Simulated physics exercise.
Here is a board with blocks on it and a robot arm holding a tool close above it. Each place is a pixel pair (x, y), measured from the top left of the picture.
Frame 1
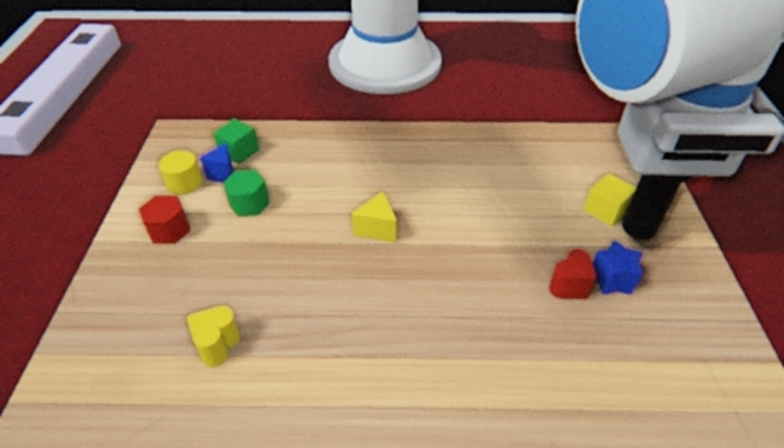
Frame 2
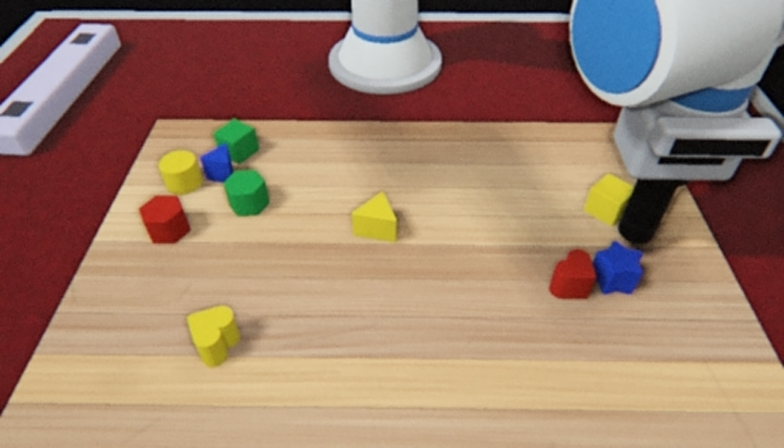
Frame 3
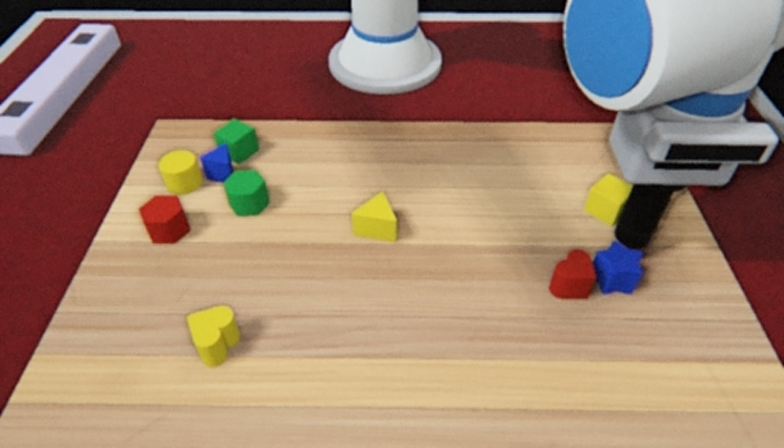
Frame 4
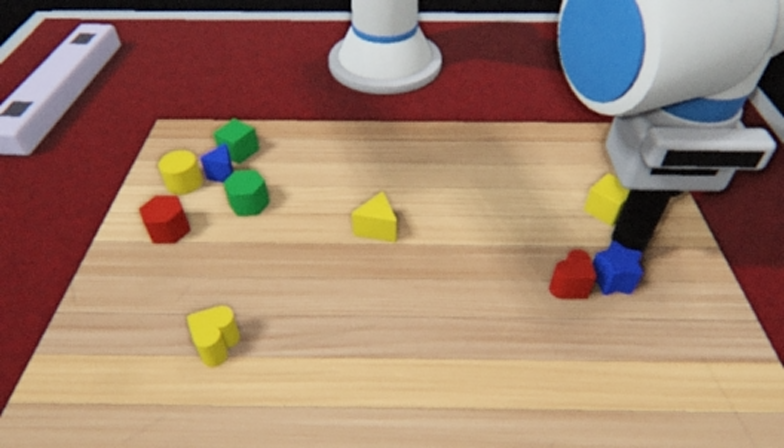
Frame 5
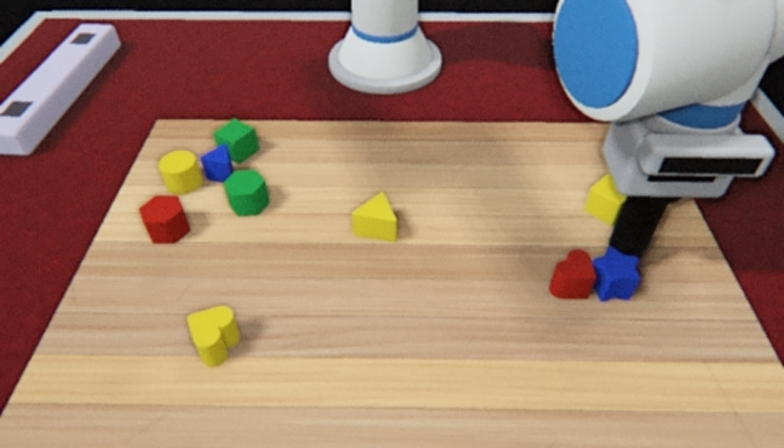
A white and blue robot arm holds a black tool over the right side of a light wooden board on a red surface, seen from above at a fixed angle. Green, blue, yellow and red blocks cluster at upper left, yellow ones sit at centre and lower left, and yellow, red and blue ones at right. The tool moves slightly down and left, nudging the blue star a little downward.
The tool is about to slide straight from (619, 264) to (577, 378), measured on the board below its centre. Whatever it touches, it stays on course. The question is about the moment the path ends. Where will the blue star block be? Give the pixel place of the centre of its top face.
Close to (573, 390).
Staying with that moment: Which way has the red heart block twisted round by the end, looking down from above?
From overhead, clockwise.
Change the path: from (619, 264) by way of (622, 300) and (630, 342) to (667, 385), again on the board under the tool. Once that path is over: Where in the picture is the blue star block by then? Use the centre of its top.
In the picture, it is at (604, 326).
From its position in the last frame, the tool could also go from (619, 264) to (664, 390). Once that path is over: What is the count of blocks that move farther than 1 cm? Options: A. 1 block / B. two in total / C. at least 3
The answer is A.
On the path given first. One third of the way, tool at (613, 283); red heart block at (570, 268), turned 20° clockwise; blue star block at (606, 302).
Two thirds of the way, tool at (599, 322); red heart block at (570, 268), turned 20° clockwise; blue star block at (591, 344).
At the end, tool at (584, 364); red heart block at (570, 268), turned 20° clockwise; yellow square block still; blue star block at (573, 390).
